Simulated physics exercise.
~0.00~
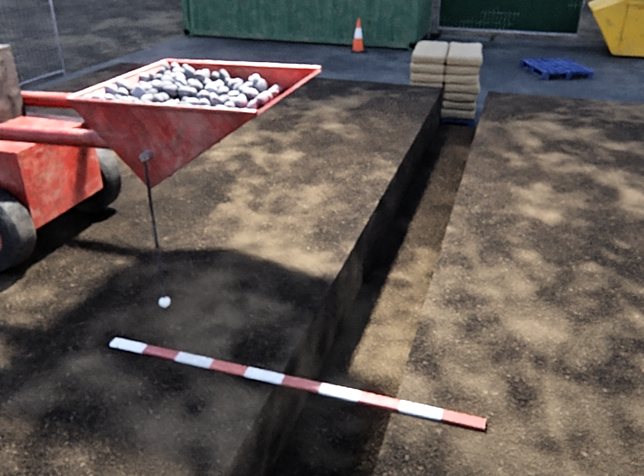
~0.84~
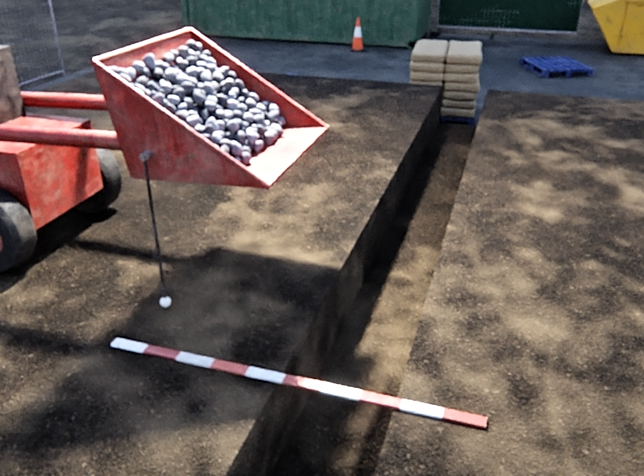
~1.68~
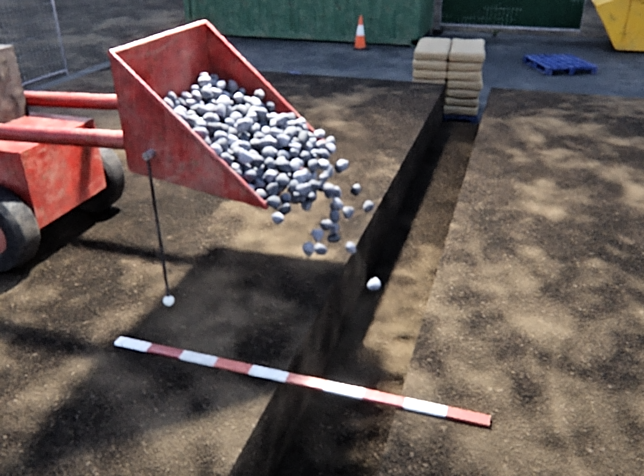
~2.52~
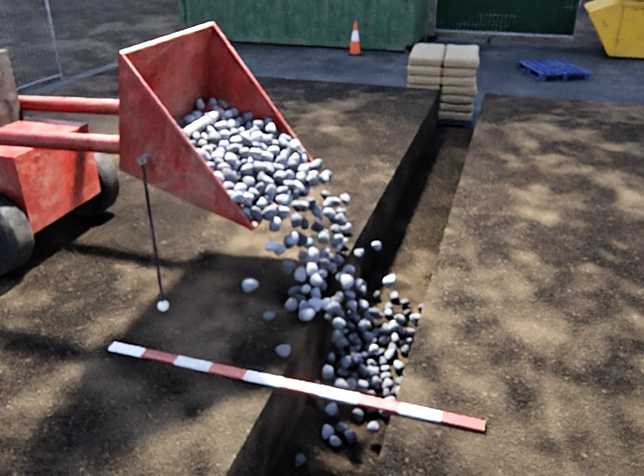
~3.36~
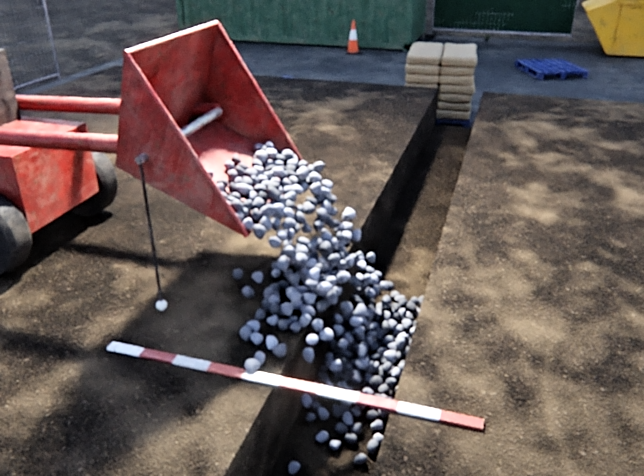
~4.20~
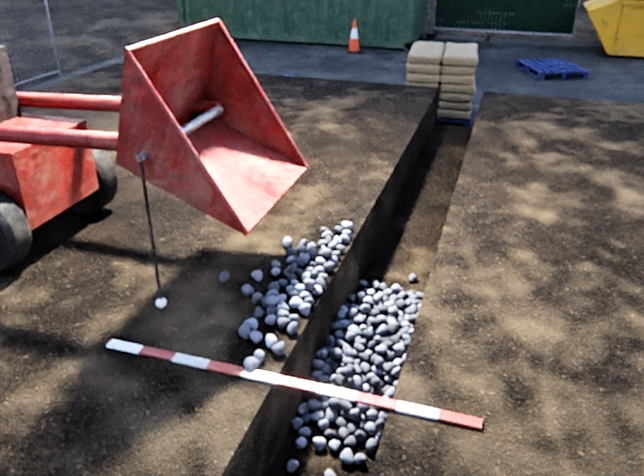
Red loader bucket tipping in stages, spilling grey stones into a trench, ending empty with some stones left on the near edge.
